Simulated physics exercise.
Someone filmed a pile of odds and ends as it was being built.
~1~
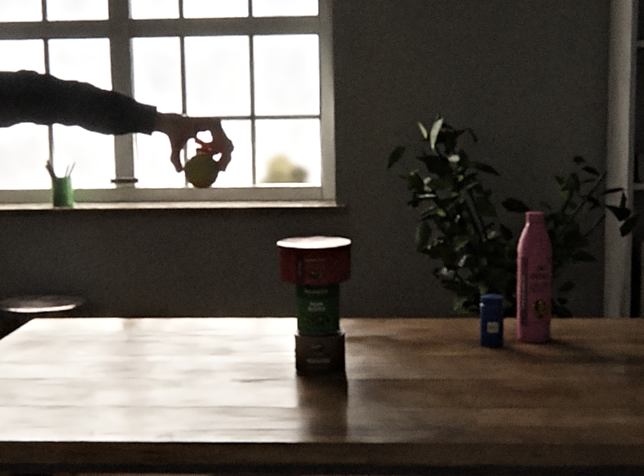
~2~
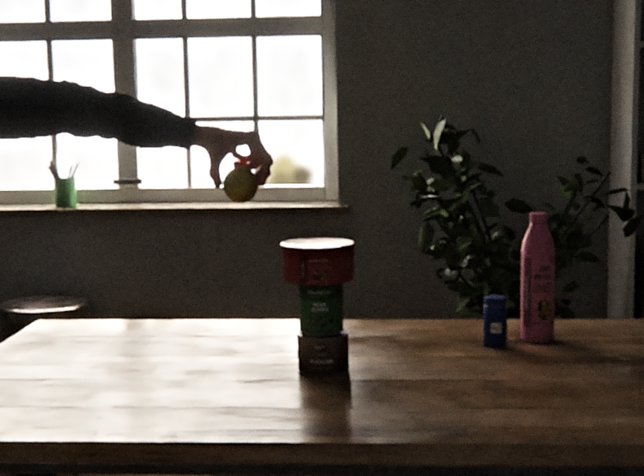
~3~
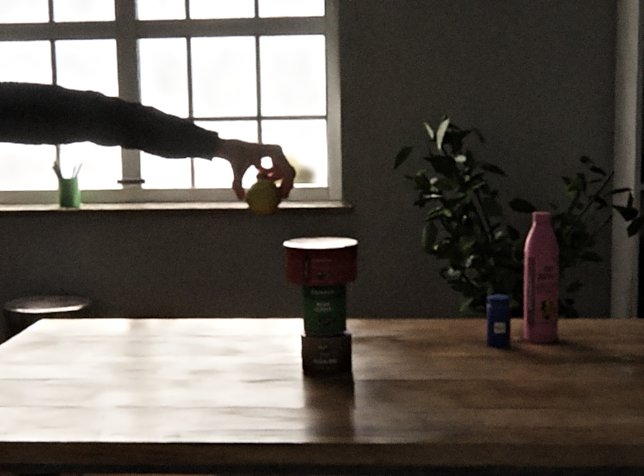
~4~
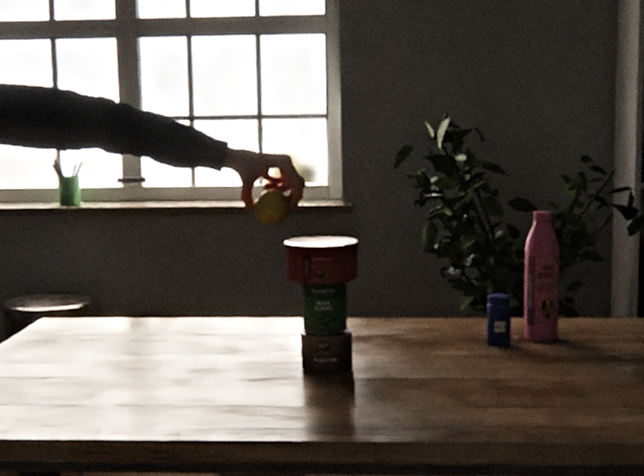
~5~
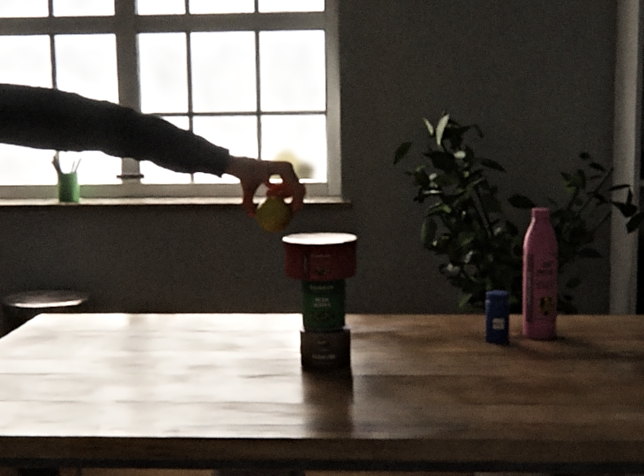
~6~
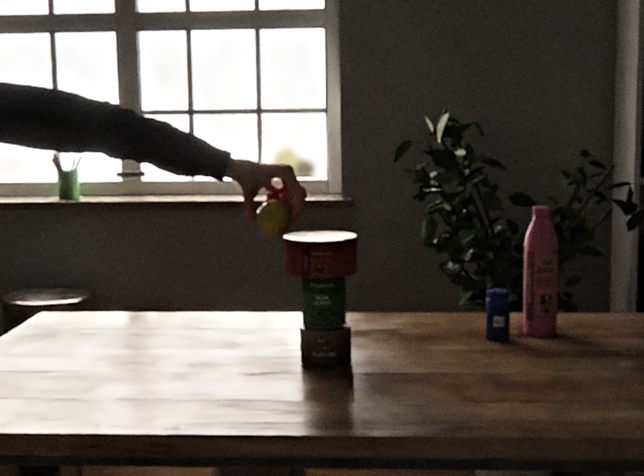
At first, a hand reaching in from the left holds a yellow lemon before a bright window, left of a stack of red, green and brown containers on a wooden table. The arm carries the lemon right and downward, then slows, and the hand hovers almost still, holding it just above the red tub's left side.
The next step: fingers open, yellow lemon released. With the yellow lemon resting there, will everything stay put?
No, the pile collapses.
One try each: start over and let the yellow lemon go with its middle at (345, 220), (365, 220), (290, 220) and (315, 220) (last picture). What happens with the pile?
Result per try: First still standing, second toppled, third still standing, fourth still standing.
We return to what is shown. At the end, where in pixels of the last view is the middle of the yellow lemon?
The object ends up somewhere around (239, 346).
Then, 0.30 s past the last view, yellow lemon now fallen.
Then, 0.80 s past the last view, nothing new.
Finally, fallen, yellow lemon; the other 5 still in place. Final places as the last picture's camera would see them, yellow lemon near (239, 346). The pile comes apart.
